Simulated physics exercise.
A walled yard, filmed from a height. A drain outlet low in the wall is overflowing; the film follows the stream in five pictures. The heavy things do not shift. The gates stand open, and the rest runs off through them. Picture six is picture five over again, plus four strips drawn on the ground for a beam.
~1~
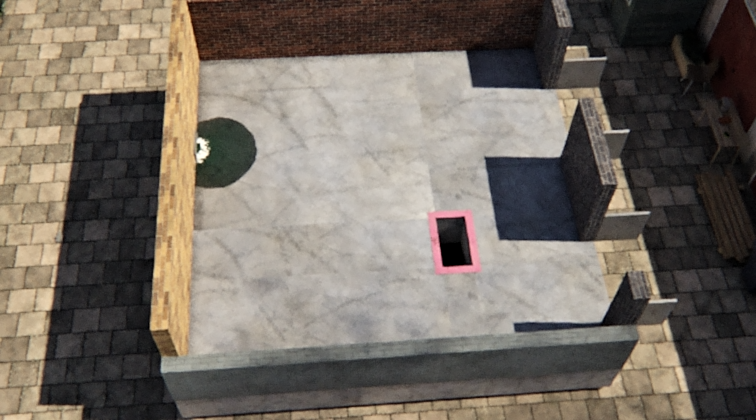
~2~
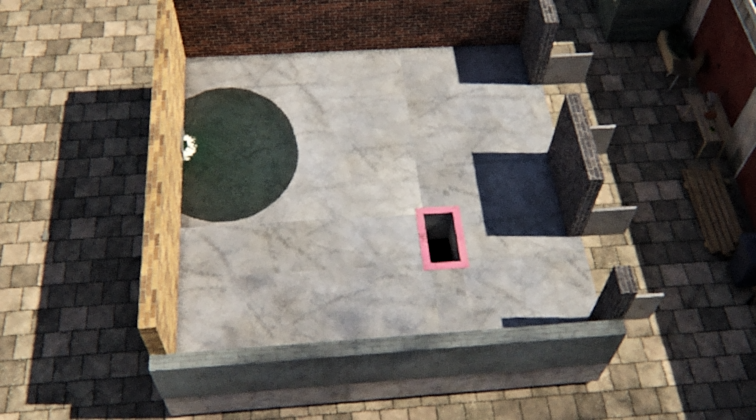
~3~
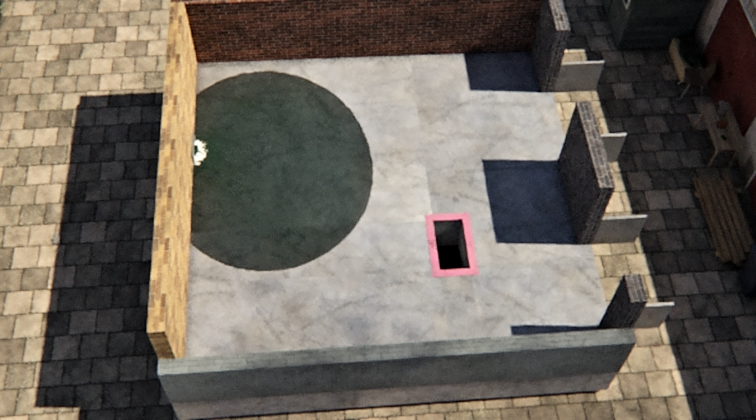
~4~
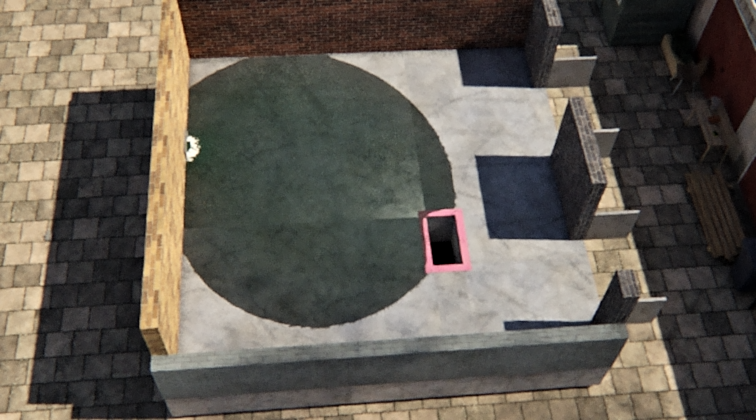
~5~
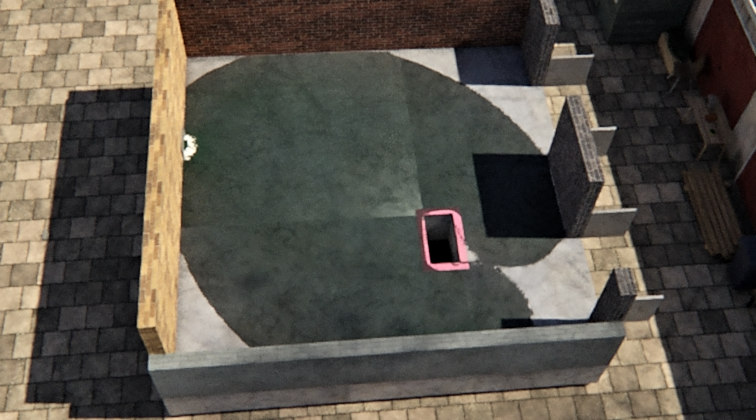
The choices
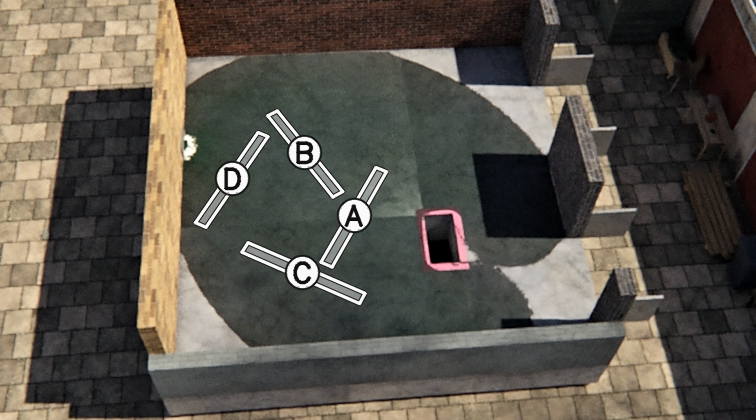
A walled yard with a pale stone floor lies in sunlight, seen from high above, with paving around it. A small white outlet sits by the tan left wall, a pink-rimmed square drain lies right of centre, and gates stand open along the right side. Dark green liquid spreads rightward from the outlet in a widening round pool, reaching and passing around the drain, while the camera shifts slightly.
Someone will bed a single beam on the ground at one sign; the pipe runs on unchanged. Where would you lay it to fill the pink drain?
C works best here.
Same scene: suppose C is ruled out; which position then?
B.
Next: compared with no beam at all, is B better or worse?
Position B is worse.
On the marked copy, A from (326, 264) to (381, 169); B from (272, 113) to (337, 194); C from (245, 247) to (362, 298); D from (200, 224) to (263, 134).
For position A, about 5 % of the stream goes into the pink drain, about 95 % out by the gates.
For position B, about 16 % of the stream goes into the pink drain, about 84 % out by the gates.
For position C, about 29 % of the stream goes into the pink drain, about 71 % out by the gates.
For position D, about 8 % of the stream goes into the pink drain, about 92 % out by the gates.
